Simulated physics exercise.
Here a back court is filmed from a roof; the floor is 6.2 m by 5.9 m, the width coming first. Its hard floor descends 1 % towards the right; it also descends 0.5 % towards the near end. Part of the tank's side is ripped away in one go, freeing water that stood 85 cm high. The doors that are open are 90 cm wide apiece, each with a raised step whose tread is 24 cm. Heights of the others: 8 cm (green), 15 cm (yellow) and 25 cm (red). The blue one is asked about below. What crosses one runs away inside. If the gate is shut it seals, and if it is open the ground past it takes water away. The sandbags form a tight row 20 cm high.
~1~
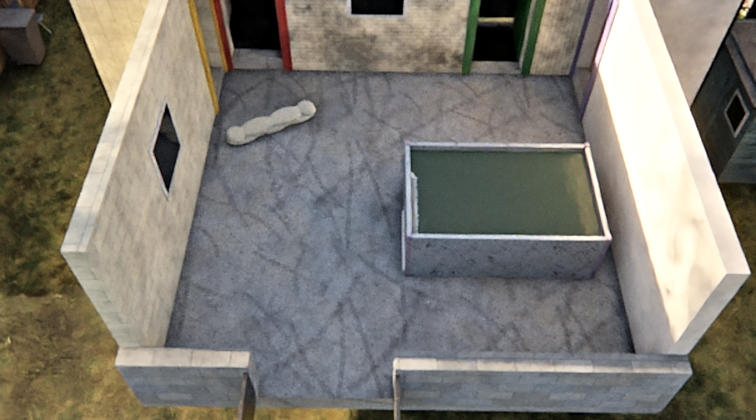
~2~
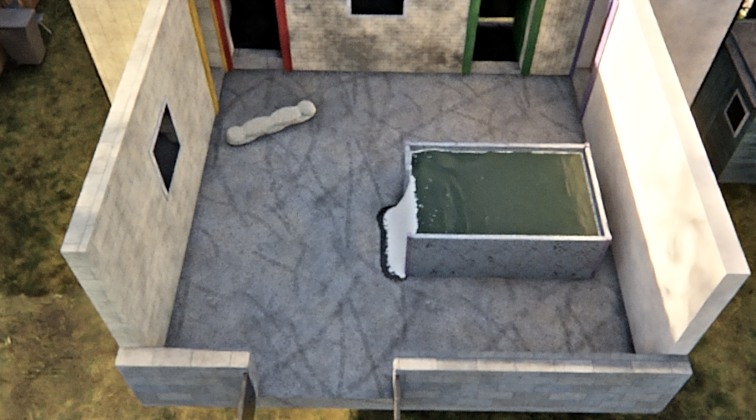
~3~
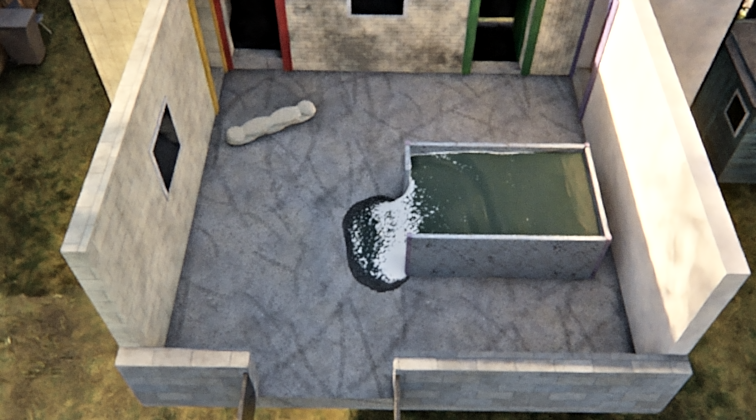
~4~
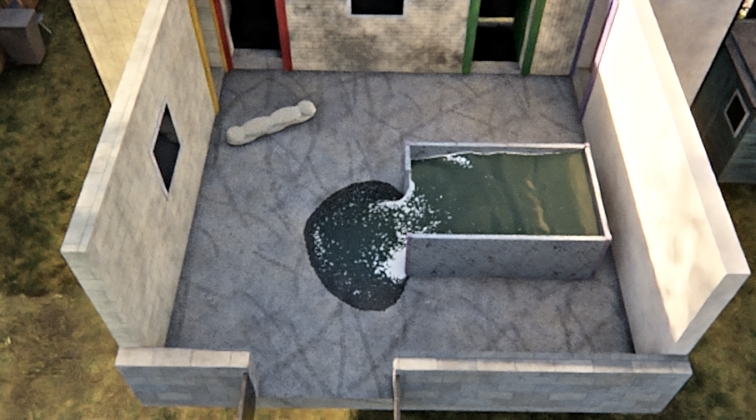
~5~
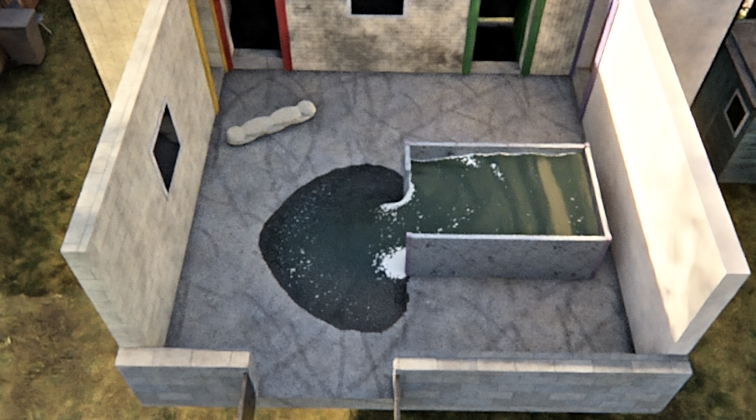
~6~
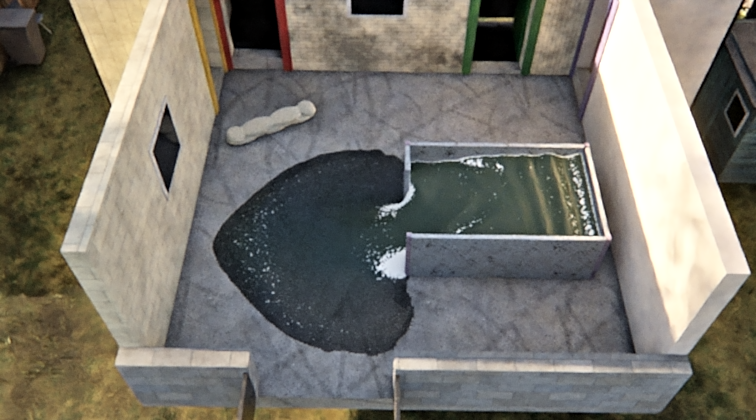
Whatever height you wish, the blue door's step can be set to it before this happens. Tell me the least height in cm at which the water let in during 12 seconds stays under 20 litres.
It should be about 13 cm.
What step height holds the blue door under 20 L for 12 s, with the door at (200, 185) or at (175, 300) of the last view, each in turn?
About 24 cm for the first and 28 cm for the second.
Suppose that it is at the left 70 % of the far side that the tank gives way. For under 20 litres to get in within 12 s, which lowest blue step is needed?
I'd say close to 25 cm.
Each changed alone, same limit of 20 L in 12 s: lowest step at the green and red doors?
You'd want about 6.5 centimetres at green and about 13.0 centimetres at red.
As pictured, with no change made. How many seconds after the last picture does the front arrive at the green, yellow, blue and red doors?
Green at 3.8 seconds, yellow at 1.2 seconds, blue at 5.0 seconds, red at 1.6 seconds.
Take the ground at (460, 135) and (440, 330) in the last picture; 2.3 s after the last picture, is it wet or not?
First untouched, then untouched.
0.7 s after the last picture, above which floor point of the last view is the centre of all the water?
My guess is close to (415, 236).
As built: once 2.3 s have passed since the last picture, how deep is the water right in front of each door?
Depths in cm: Green 0, yellow 6, blue 0, red 18.
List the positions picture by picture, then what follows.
In the first frame, the tank at (502, 192) is whole and still, 85 cm deep; the blue door at (590, 51) is dry.
In the second frame, the gap is at (409, 229), the front 0.4 m out at (382, 219); the back of the tank holds 85 cm.
In the third frame, the gap is at (409, 230), the front 0.9 m out at (349, 234); the back of the tank holds 85 cm.
In the fourth frame, the gap is at (409, 231), the front 1.4 m out at (312, 247); the back of the tank holds 85 cm.
In the fifth frame, the front is at (266, 249), 2.1 m from the gap at (409, 231); 4.3 m2 of floor is wet, 84 cm left at the back.
In the sixth frame, the front is at (220, 248), 2.7 m from the gap at (409, 231); 6.6 m2 of floor is wet, 76 cm left at the back; 3.5 m in a straight line remain to the blue door at (590, 51).
Then, 0.7 s after the last picture water covers 35 % of the floor, deepest (44 cm) near (398, 242); it has not reached the blue door.
Then, 2.3 s after the last picture water covers 45 % of the floor, deepest (33 cm) near (202, 238); it has not reached the blue door.
Then, 11.3 s after the last picture water covers 95 % of the floor, deepest (14 cm) near (624, 384); 12 cm at the blue door, 0 litres in over its 27 cm step.
At the blue door as built, the water peaked near 18 cm, 6.5 s after the last picture.
With a step of 11 cm, 45 litres would have come in within the 12 s; with 14.5 cm, 8 litres. So under 20 litres takes about 13 cm.
